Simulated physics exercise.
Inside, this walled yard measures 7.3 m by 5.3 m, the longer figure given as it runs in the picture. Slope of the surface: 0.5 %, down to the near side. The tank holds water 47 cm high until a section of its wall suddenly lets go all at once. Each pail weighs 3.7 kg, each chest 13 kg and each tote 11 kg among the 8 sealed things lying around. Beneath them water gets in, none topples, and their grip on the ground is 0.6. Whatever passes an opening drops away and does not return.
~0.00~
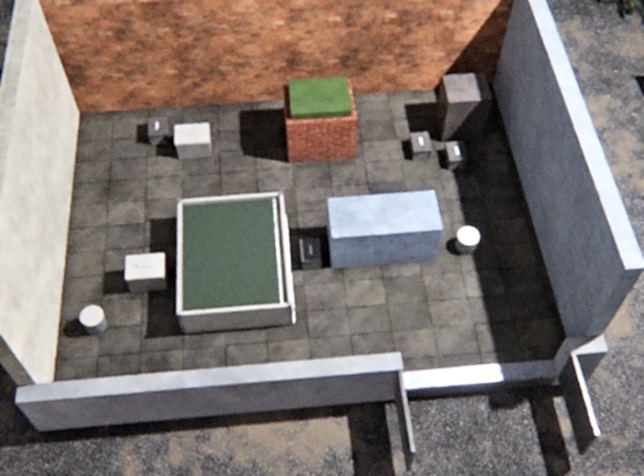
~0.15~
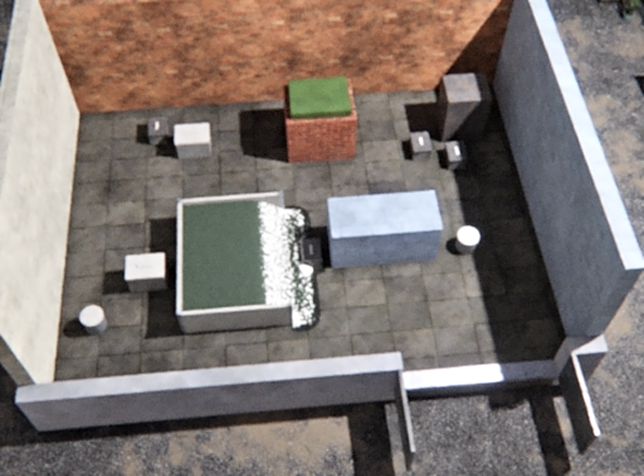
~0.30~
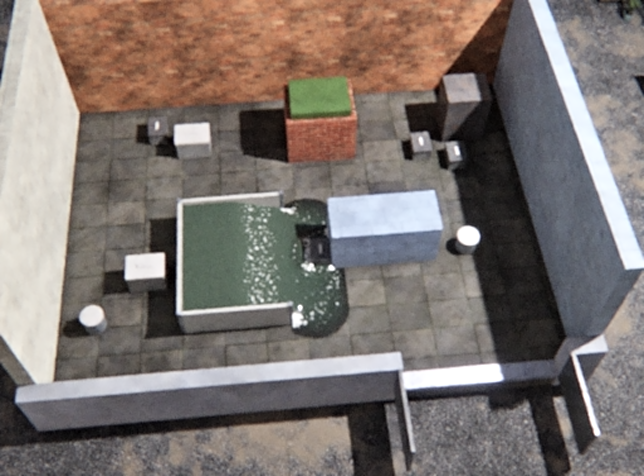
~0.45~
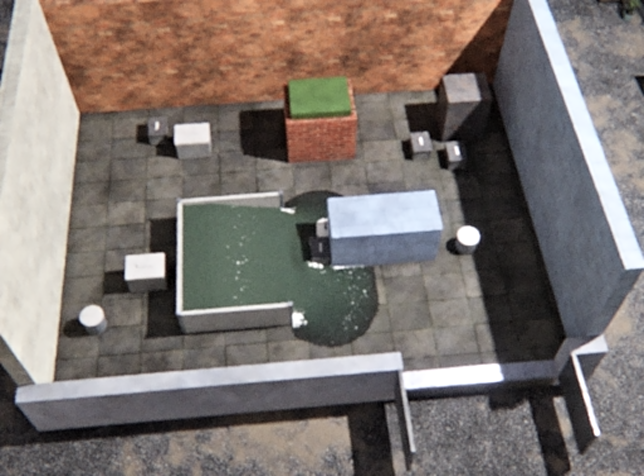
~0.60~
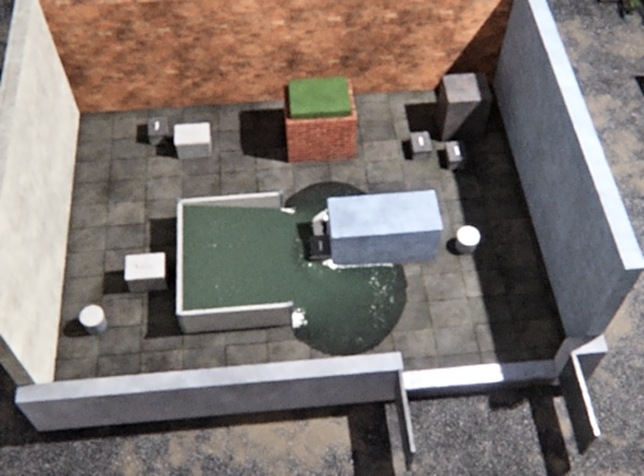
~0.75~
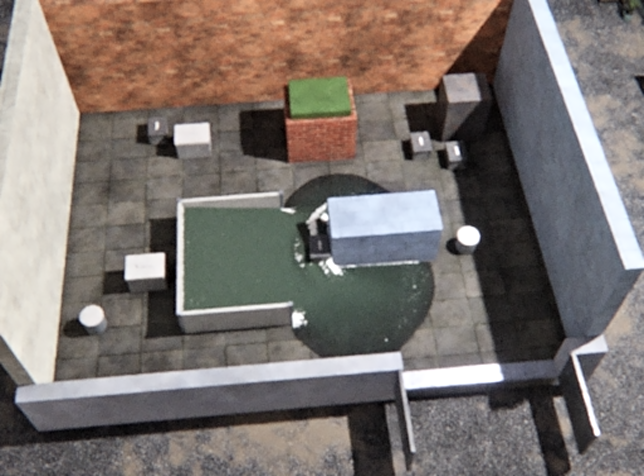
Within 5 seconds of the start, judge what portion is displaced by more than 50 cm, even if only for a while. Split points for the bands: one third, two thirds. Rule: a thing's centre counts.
Most likely the fraction ends up short of a third, I'd say.
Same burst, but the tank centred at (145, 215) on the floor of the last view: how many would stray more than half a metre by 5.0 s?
So the tally would be 2.
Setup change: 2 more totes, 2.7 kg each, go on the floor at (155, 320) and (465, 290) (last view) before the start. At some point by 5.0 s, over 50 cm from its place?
First stays inside, then goes beyond.
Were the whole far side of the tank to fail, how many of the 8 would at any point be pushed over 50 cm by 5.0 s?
Then 2.
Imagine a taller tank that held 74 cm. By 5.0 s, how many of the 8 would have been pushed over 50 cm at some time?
4.
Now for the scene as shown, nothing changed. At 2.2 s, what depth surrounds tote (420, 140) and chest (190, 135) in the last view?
About 7 and 0 cm.
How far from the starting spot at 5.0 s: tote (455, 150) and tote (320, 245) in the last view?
Taking them in turn, I get 40 cm for the first and 250 cm for the second.
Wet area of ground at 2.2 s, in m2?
Roughly 19 m2.
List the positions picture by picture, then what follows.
In the first picture, a tote at (311, 250) rests on the ground; a pail at (468, 236) rests on the ground; water covers 2.9 m2; 0 of 8 have shifted.
In the second picture, a tote at (311, 250), on the bottom; a pail at (468, 236) rests on the ground; 3.8 m2 under water; 0 of 8 have shifted.
In the third picture, a tote at (320, 249), on the bottom, 15 cm from its start; a pail at (468, 236), on the bottom; 4.6 m2 under water; 1 of 8 have shifted.
In the fourth picture, a tote at (321, 248), on the bottom, 15 cm from its start; a pail at (468, 236) rests on the ground; 5.7 m2 under water; 1 of 8 have shifted.
In the fifth picture, a tote at (321, 246), afloat, 15 cm from its start; a pail at (468, 236) rests on the ground; 6.8 m2 under water; 1 of 8 have shifted.
In the sixth picture, a tote at (320, 246), afloat, 14 cm from its start; a pail at (468, 236), on the bottom; 8.0 m2 under water; 1 of 8 have shifted.
After 1.1 s 0 of 8 are over 50 cm from their spots; 1 afloat.
After 2.2 s 1 of 8 are over 50 cm from their spots; 0 afloat.
After 3.5 s 1 of 8 are over 50 cm from their spots; 0 afloat.
After 5.0 s 1 of 8 are over 50 cm from their spots, and 1 have been at some point; 1 afloat.
